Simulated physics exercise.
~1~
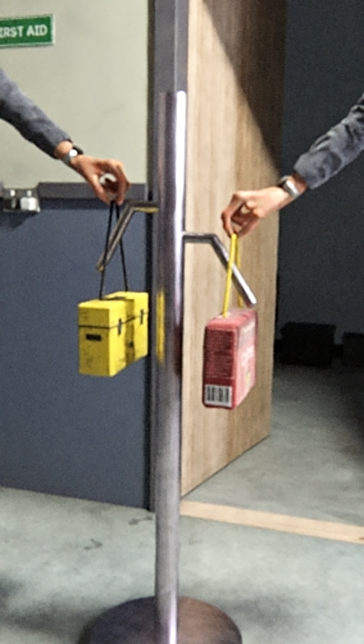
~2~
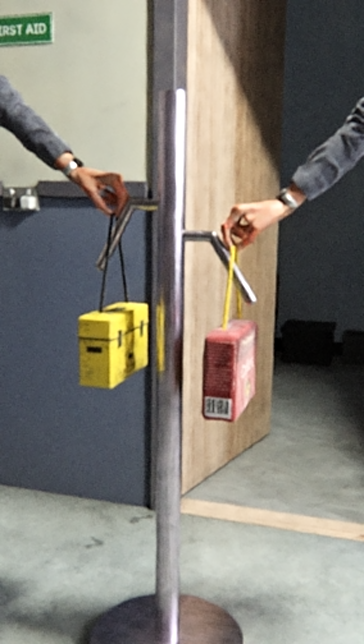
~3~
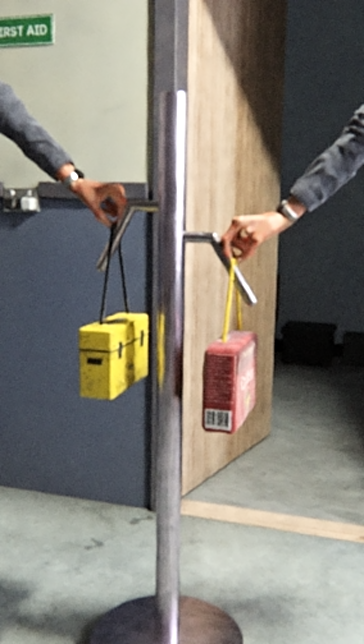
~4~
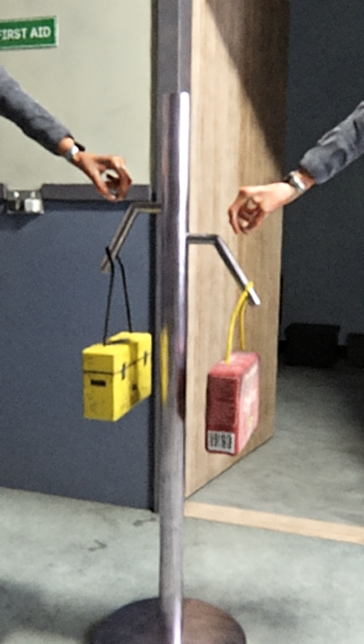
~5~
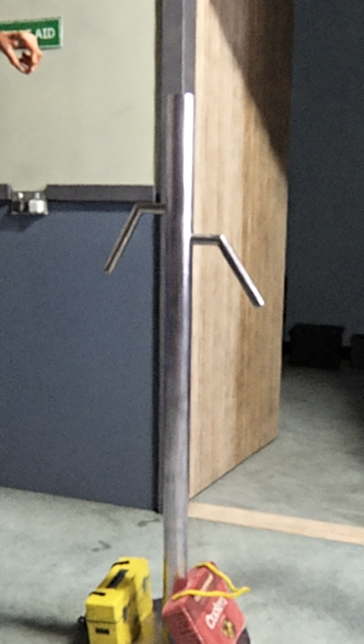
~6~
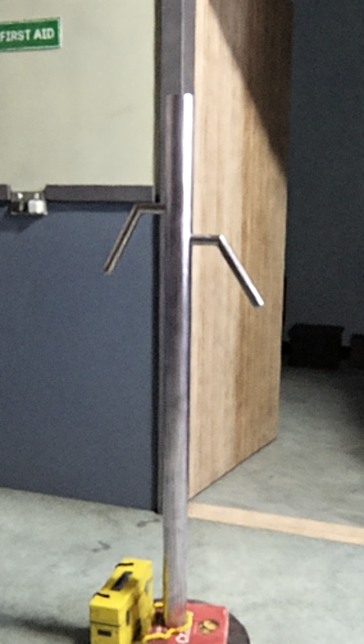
A yellow case and a red bag hang by their loops from two hands beside a metal post on a round base, seen from the front in a room with a blue and cream wall, a first aid sign and a wooden door. The post has two plain, downward-sloping pegs, the case at the left one and the bag at the right. The hands lower both loads along the pegs, then let go and draw back. Both slide off and drop to the foot of the post. The case lands upright, while the bag leans, then tips onto its side, leaving the pegs empty.
